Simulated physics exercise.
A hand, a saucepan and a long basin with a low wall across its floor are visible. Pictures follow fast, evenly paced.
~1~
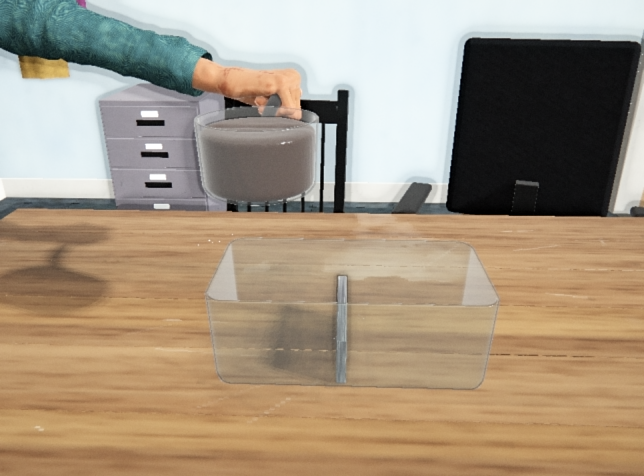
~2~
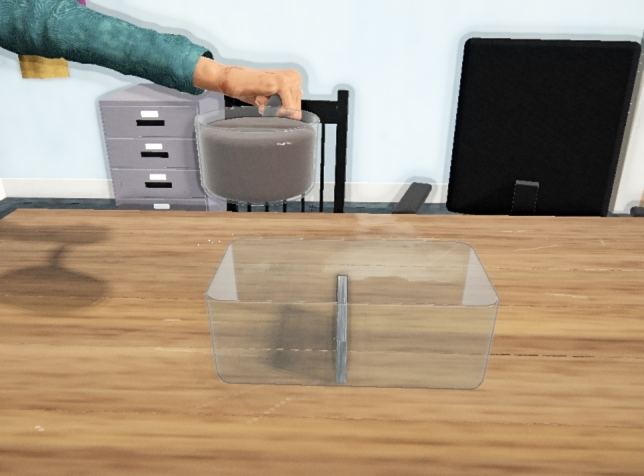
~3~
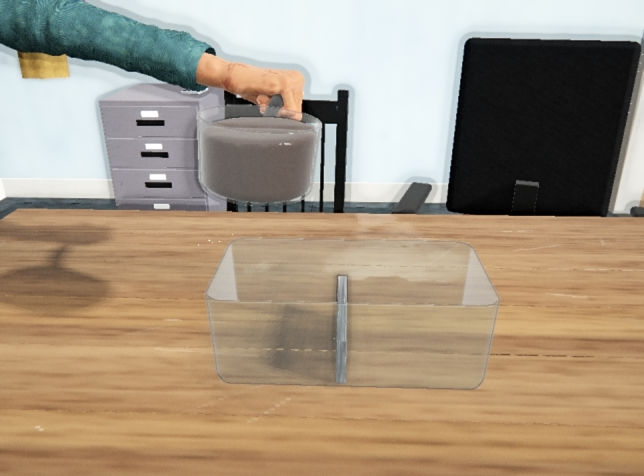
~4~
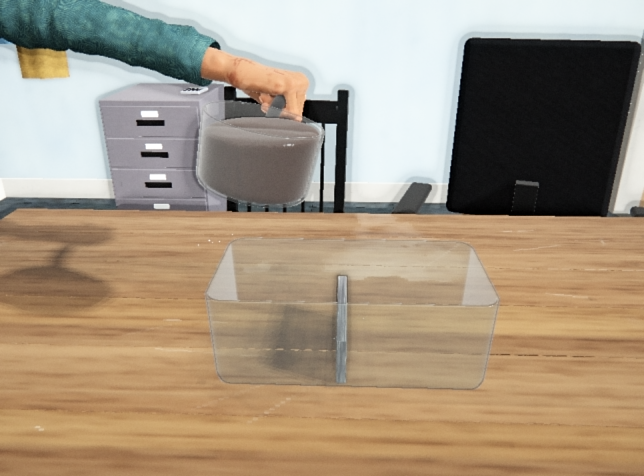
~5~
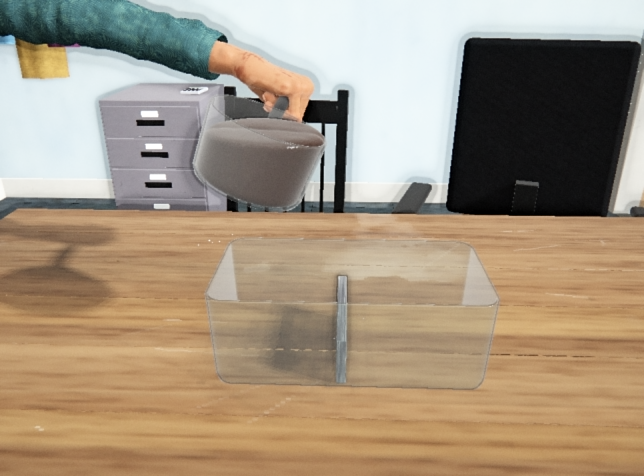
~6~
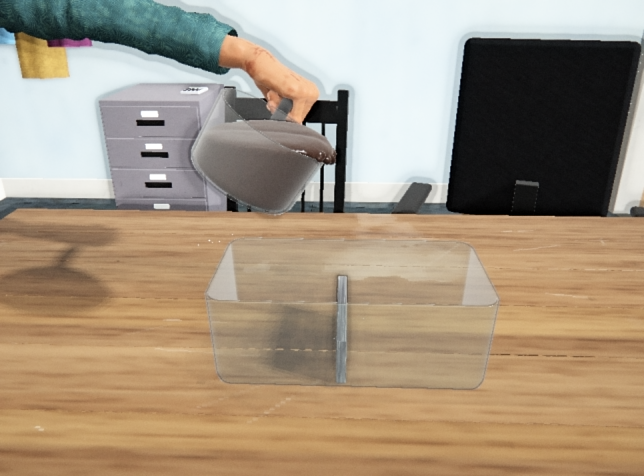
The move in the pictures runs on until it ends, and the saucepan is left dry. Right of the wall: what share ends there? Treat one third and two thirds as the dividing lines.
Most likely the amount right of the wall will exceed two thirds.
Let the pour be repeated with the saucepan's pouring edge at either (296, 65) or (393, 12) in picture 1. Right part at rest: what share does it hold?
Close to 70 in a hundred, then close to 75 in a hundred.
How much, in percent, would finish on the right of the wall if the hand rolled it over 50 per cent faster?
About 70 per cent.
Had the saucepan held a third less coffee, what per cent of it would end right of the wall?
Result: Around 65 per cent.
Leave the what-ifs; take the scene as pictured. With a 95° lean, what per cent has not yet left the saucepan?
It still holds close to 30 per cent at that lean.
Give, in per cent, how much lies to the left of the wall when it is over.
Close to 20 per cent.
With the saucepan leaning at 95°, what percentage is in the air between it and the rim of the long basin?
40 in a hundred.
A moment on, the saucepan is tipped on its side and 32 per cent is still to pour, 0 is left of the wall and 29 right of it.
Next, the saucepan is tipped right over and 5 per cent is still to pour, 11 is left of the wall and 76 right of it.
Then the saucepan is tipped right over and 0 per cent is still to pour, 20 is left of the wall and 78 right of it.
Later the saucepan is tipped right over and 0 per cent is still to pour, 21 is left of the wall and 78 right of it.
At rest 21 per cent lies left of the wall, 78 right of it and 1 outside.
